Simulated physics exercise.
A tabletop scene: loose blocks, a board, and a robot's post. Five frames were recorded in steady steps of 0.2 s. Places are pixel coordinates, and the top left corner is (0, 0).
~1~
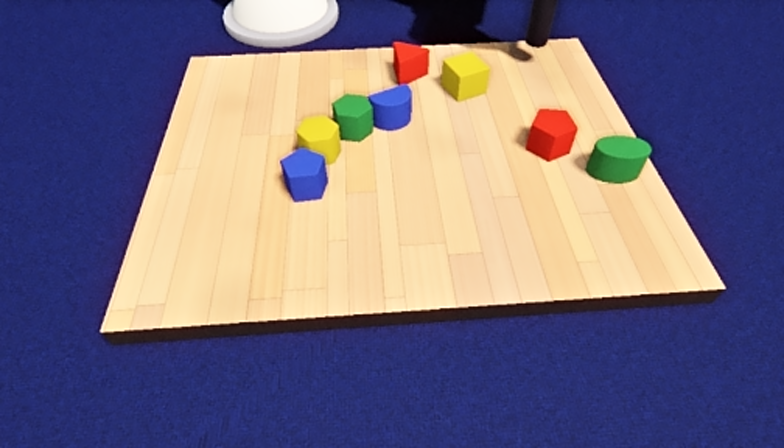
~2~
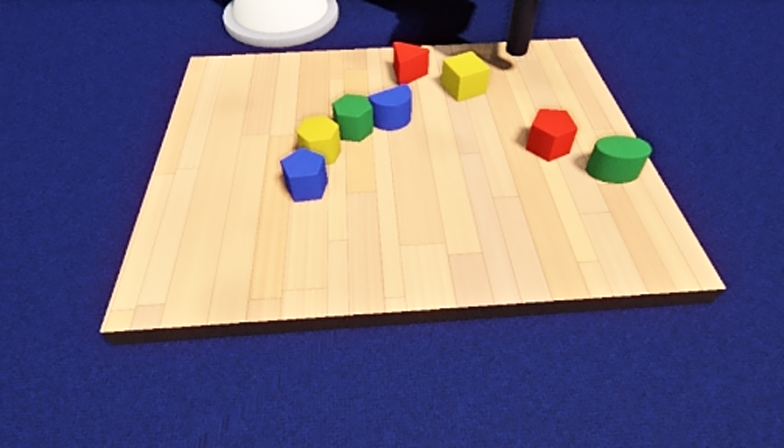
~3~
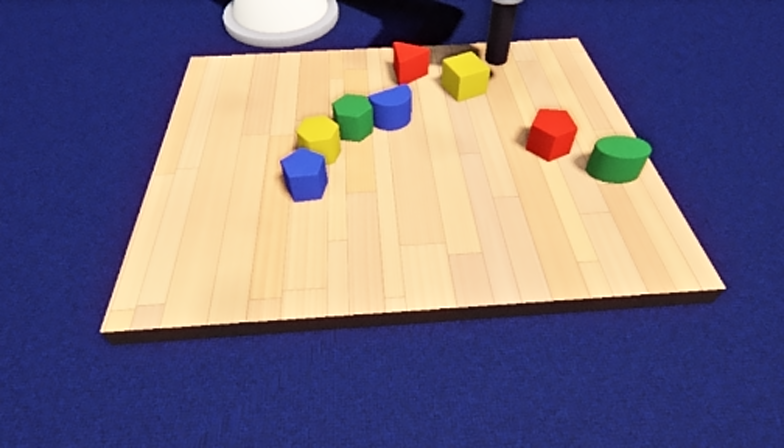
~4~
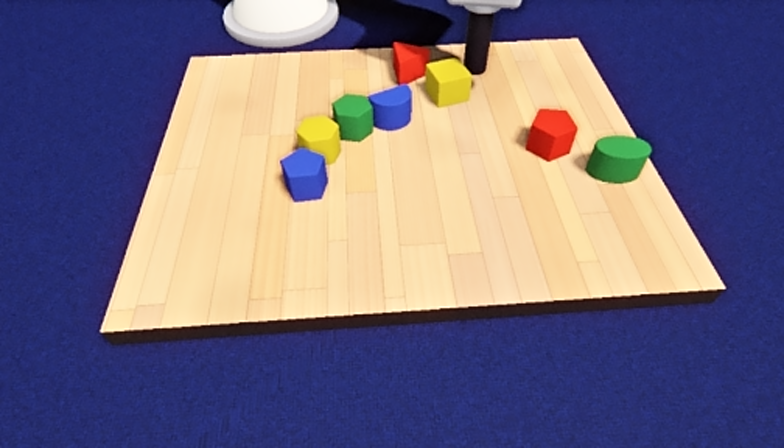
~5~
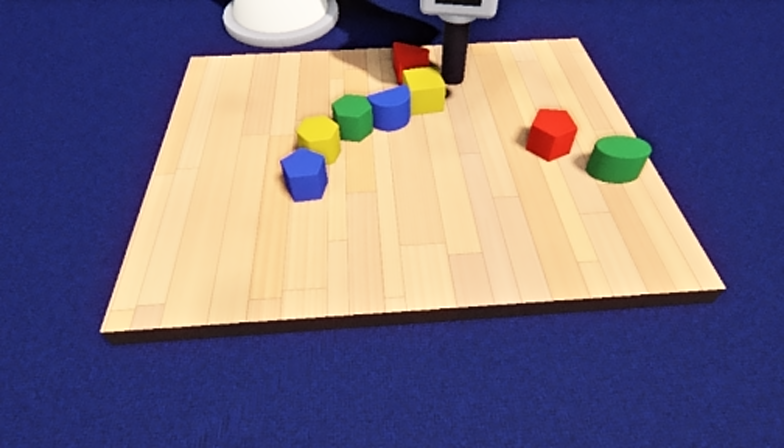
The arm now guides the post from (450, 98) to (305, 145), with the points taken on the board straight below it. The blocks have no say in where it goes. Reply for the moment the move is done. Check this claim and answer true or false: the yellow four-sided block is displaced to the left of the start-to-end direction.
It is true.
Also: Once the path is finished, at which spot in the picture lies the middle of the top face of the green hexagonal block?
Final place: (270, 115).
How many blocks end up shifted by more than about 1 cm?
My answer is three or more.
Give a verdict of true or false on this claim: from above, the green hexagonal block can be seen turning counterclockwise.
False.
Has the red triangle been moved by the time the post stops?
It seems not.
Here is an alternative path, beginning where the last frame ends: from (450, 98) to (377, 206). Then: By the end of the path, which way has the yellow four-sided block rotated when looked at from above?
It goes round the way clock hands do.
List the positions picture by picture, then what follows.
Post tip (536, 42); block tops, yellow hexagonal block (317, 127); green hexagonal block (352, 104); blue half-round block (393, 95); red triangle (408, 50); yellow four-sided block (466, 63), in the first picture.
Post (516, 51); blocks unchanged, in the second picture.
Post (496, 60); blocks unchanged, in the third picture.
Post (474, 69); yellow four-sided block (449, 69), in the fourth picture.
Post (452, 79); yellow hexagonal block (317, 127); green hexagonal block (351, 104); blue half-round block (391, 95); red triangle (408, 50); yellow four-sided block (424, 77), in the fifth picture.
On the path given first. One third of the way, post (404, 94); yellow hexagonal block (303, 133), turned 35° anticlockwise; green hexagonal block (320, 110); blue half-round block (359, 116), turned 55° clockwise; yellow four-sided block (388, 103), turned 50° anticlockwise.
Two thirds of the way, post (353, 109); yellow hexagonal block (293, 135), turned 50° anticlockwise; green hexagonal block (314, 110), turned 40° clockwise; blue half-round block (332, 143), turned 90° clockwise; yellow four-sided block (358, 122), turned 95° anticlockwise.
At the end, post (302, 126); yellow hexagonal block (278, 141), turned 105° anticlockwise; green hexagonal block (270, 115), turned 85° clockwise; blue half-round block (332, 143), turned 90° clockwise; red triangle in place; yellow four-sided block (357, 124), turned 105° anticlockwise.
